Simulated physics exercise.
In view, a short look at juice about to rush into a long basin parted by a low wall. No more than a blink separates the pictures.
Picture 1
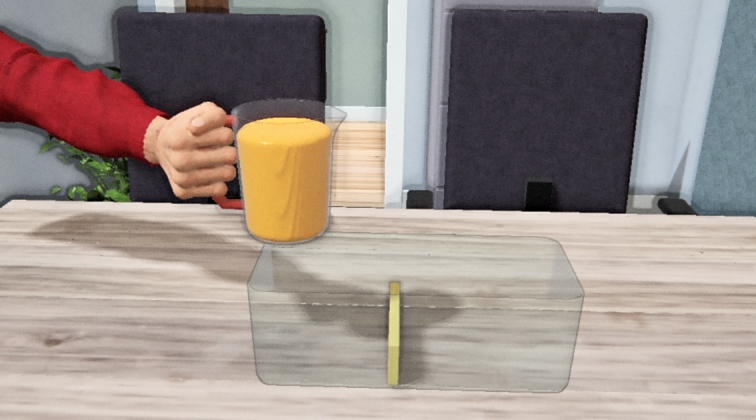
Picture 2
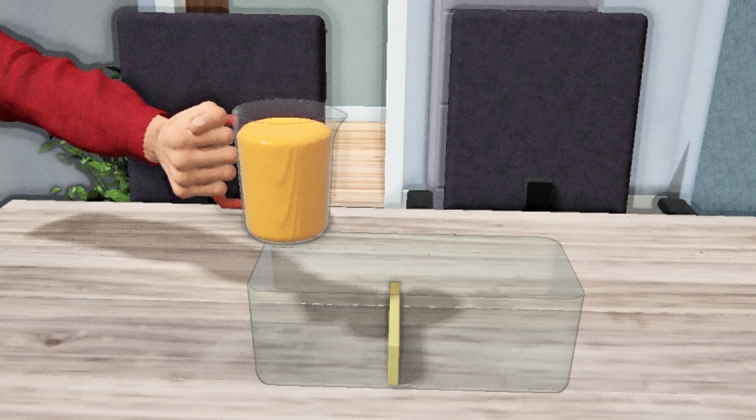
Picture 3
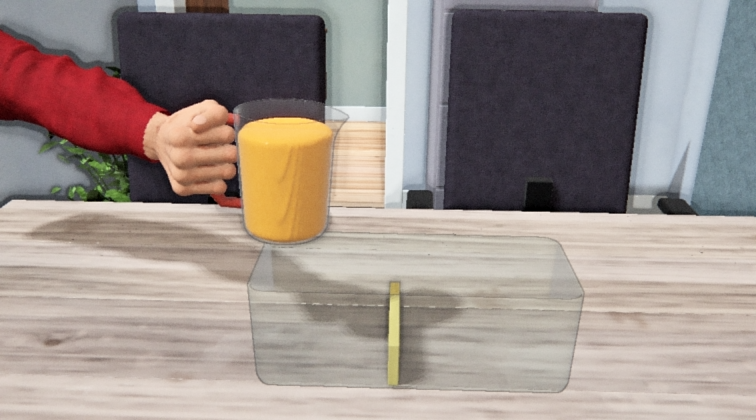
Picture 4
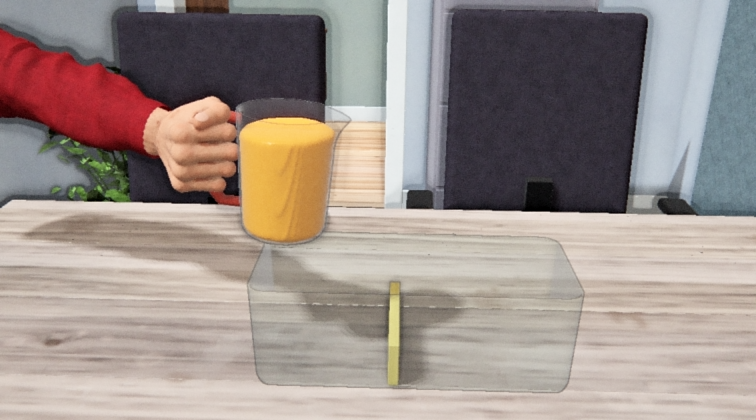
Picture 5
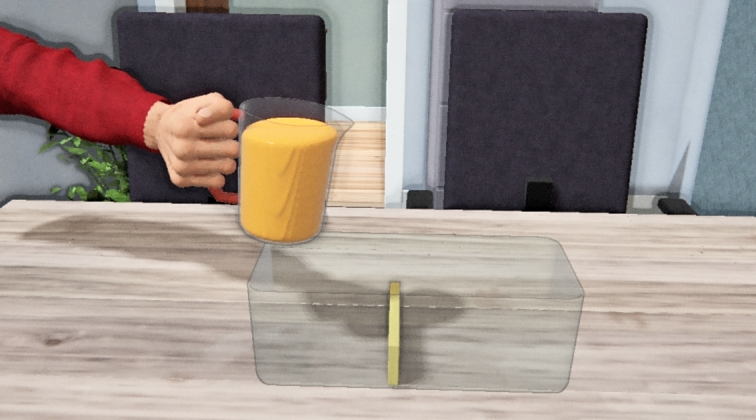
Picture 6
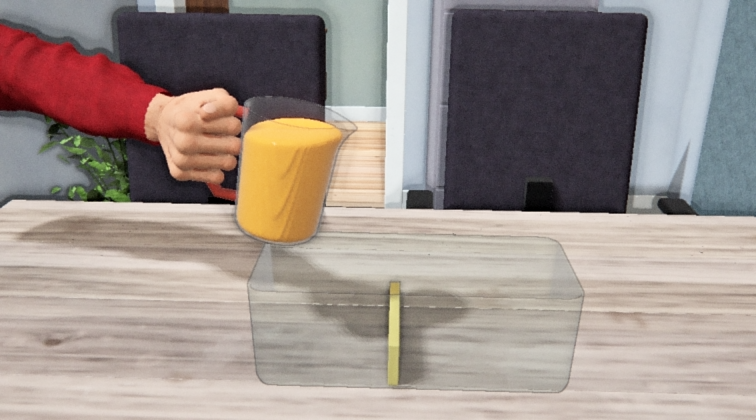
At a wooden table, a red-sleeved hand holds a jug of orange liquid still, then tilts it slightly rightward above a clear divided basin.
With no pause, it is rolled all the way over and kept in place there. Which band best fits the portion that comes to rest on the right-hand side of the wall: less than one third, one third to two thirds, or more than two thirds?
The right side is left with enough to pass two thirds.
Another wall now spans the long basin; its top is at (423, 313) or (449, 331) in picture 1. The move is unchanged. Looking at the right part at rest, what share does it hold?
In order, some 30 and 10 in a hundred.
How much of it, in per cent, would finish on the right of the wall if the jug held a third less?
It should come out close to 65 per cent.
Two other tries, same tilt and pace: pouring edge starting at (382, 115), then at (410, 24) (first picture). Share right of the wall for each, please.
It comes to about 100 %, followed by about 95 %.
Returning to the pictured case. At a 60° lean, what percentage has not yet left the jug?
85 %.
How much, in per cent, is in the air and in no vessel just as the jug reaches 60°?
It works out to about 10 percent.
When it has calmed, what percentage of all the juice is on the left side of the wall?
It comes to some 20 per cent.
A moment on, the jug is tipped part way and 85 per cent is still to pour, 0 is left of the wall and 4 right of it.
Next, the jug is tipped on its side and 37 per cent is still to pour, 2 is left of the wall and 47 right of it.
Then the jug is tipped right over and 4 per cent is still to pour, 16 is left of the wall and 78 right of it.
Later the jug is tipped right over and 0 per cent is still to pour, 21 is left of the wall and 78 right of it.
At rest 21 per cent lies left of the wall, 78 right of it and 1 outside.
